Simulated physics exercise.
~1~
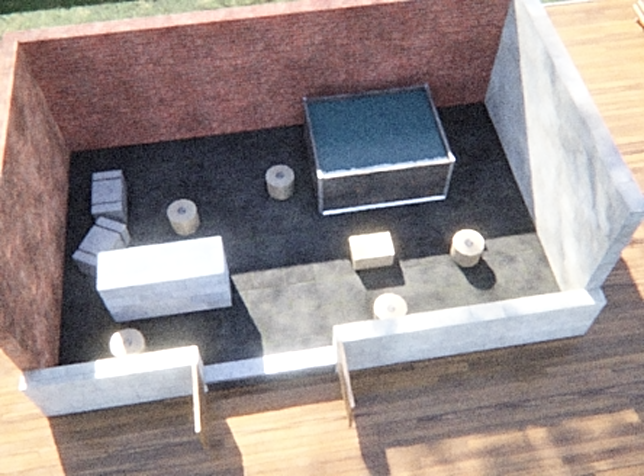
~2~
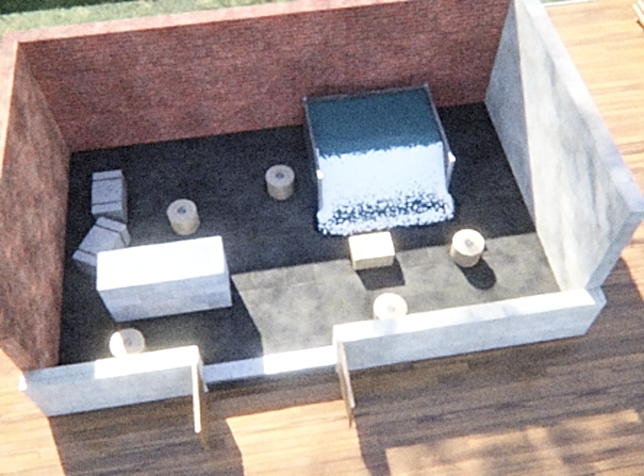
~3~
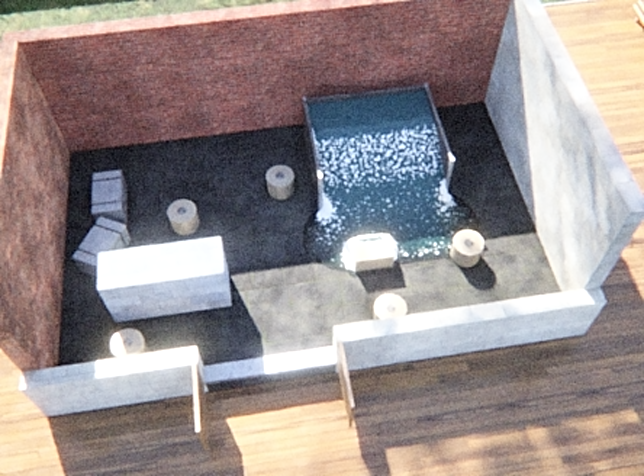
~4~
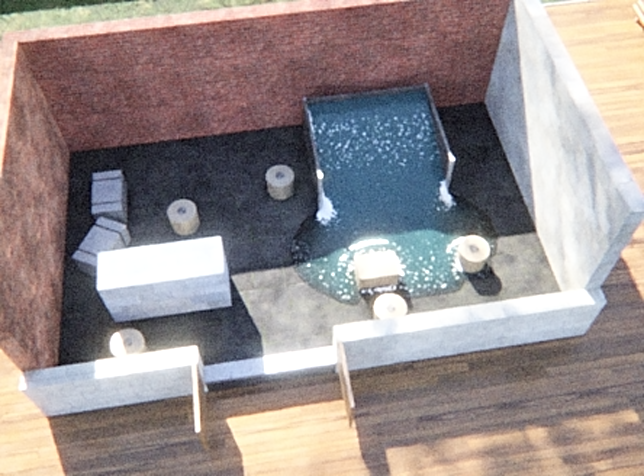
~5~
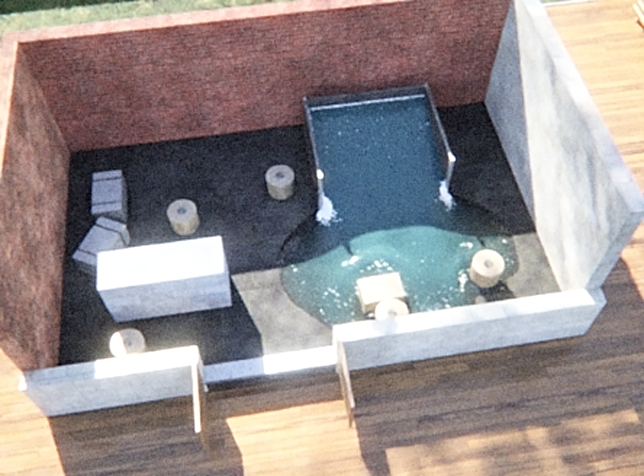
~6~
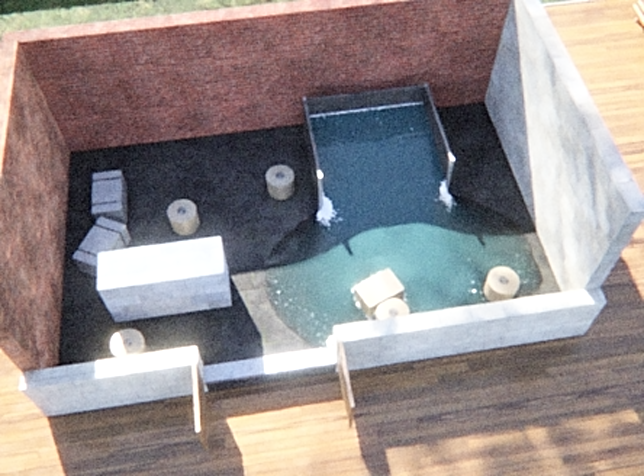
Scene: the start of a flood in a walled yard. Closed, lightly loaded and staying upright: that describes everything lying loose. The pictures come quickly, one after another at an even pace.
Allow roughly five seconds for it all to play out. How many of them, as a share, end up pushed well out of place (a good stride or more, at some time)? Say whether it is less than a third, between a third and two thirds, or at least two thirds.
It lands in the middle band.
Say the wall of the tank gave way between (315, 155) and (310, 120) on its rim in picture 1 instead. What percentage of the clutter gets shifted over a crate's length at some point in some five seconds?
Estimate: Close to 60 per cent.
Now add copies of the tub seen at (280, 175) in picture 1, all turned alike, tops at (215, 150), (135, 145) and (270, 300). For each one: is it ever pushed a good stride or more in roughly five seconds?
Outcome per entry: Stays where it is / stays where it is / knocked aside.
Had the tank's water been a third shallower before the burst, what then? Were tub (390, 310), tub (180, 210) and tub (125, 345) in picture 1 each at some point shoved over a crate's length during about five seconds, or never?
One: Passed the mark. Two: Stayed below the mark. Three: Passed the mark.
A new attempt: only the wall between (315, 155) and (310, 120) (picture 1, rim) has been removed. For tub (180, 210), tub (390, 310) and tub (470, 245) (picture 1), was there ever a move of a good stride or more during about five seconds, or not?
Travels that far, falls short, falls short.
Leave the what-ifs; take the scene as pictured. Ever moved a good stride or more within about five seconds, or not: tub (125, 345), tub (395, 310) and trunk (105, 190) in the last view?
In the order given: Covered the distance, covered the distance, fell short.
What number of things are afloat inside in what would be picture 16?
My count is 3.
A moment on, 2 of 8 are well off their spots; 3 afloat.
Next, 3 of 8 are well off their spots; 3 afloat.
Later, 4 of 8 are well off their spots; 2 afloat.
In the end, 4 of 8 are well off their spots, and 4 have been at some point; 3 afloat.
